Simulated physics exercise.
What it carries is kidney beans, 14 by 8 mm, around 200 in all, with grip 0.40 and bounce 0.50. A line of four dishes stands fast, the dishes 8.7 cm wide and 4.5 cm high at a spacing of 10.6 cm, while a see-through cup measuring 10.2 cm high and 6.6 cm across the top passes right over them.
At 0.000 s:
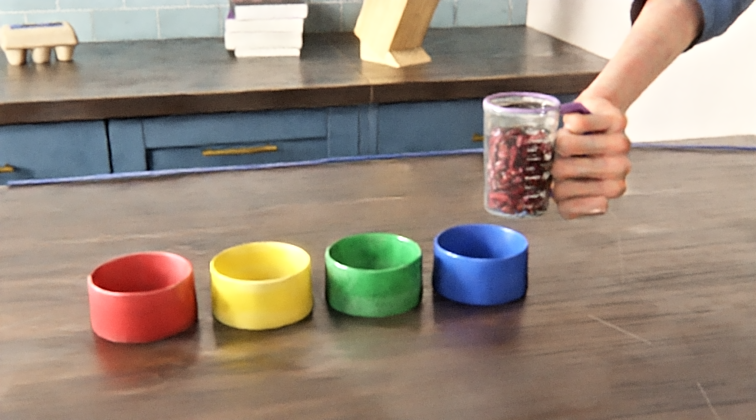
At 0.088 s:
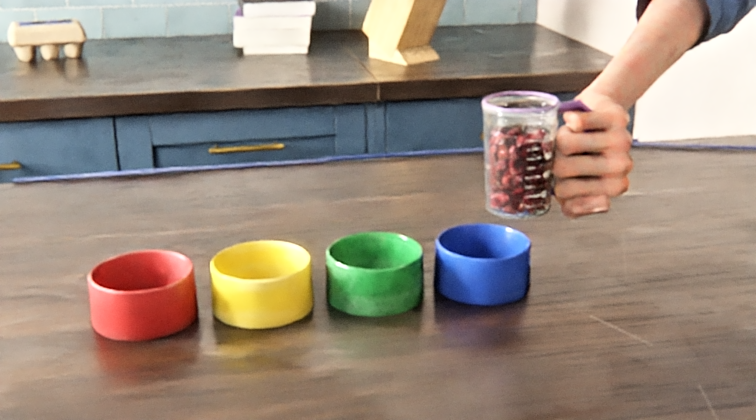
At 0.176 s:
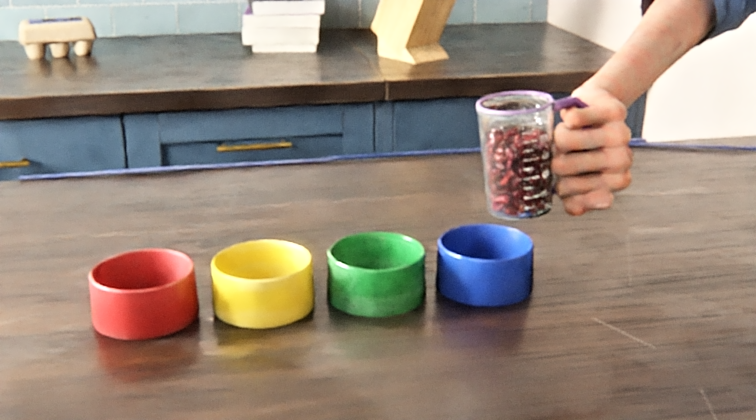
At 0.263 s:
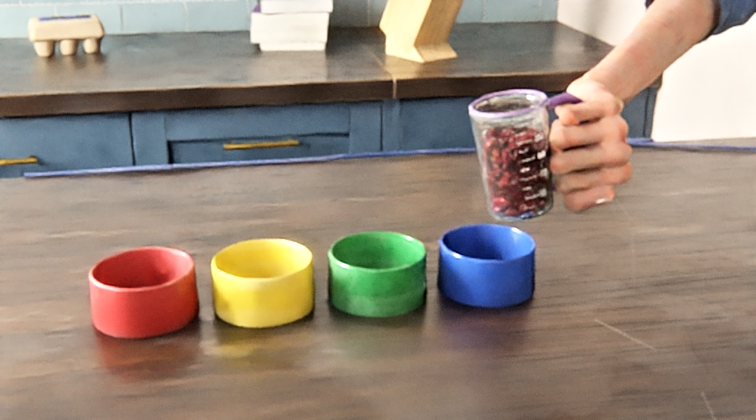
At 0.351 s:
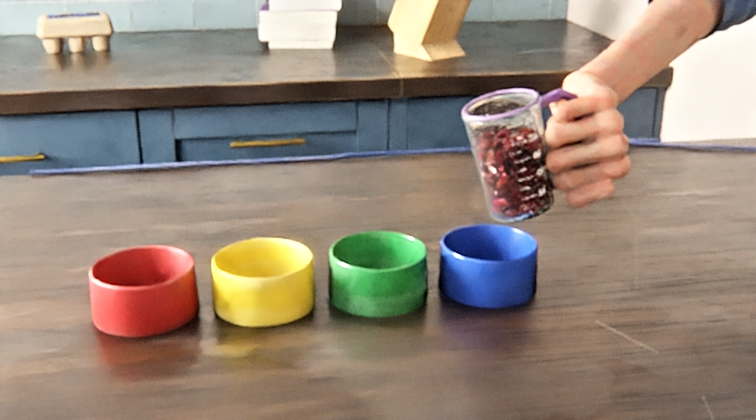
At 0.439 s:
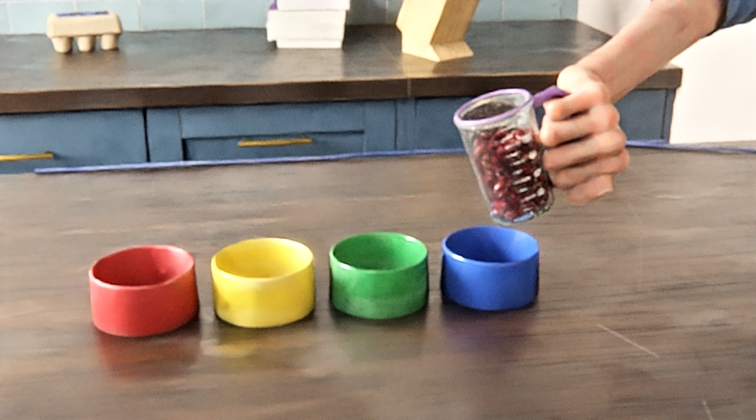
Kitchen counter with four coloured dishes in a row, a hand gradually tilting a clear cup of red beans leftward above them.
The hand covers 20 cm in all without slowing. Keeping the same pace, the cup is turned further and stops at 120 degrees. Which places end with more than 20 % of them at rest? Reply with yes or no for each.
Red: No, blue: No, green: No, yellow: Yes, counter: Yes.
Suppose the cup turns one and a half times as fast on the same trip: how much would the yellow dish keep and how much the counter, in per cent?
Result - yellow dish: 0; counter: 20.
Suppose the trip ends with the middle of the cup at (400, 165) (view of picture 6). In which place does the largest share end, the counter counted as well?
That'd be green, it takes the most.
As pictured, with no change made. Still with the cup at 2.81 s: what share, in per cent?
I'd estimate some 0 per cent of the load.
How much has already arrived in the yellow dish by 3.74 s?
It works out to some 50 per cent.
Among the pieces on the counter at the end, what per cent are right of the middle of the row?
The answer is some 40 per cent.
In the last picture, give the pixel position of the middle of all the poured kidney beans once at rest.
Approximately (291, 293) in the last picture.
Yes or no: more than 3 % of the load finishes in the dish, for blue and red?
As for blue, not so, and as for red, not so.
After 1.86 s, tilt 90 degrees; cup holds 100 %.
After 2.81 s, tilt 120 degrees; cup holds 0 %, green 10 %, yellow 50 %.
Then, at 3.74 s, tilt 120 degrees; cup holds 0 %, green 10 %, yellow 50 %.
At rest (4.0 s), red 0 %, blue 0 %, green 10 %, yellow 50 %, counter 40 %.
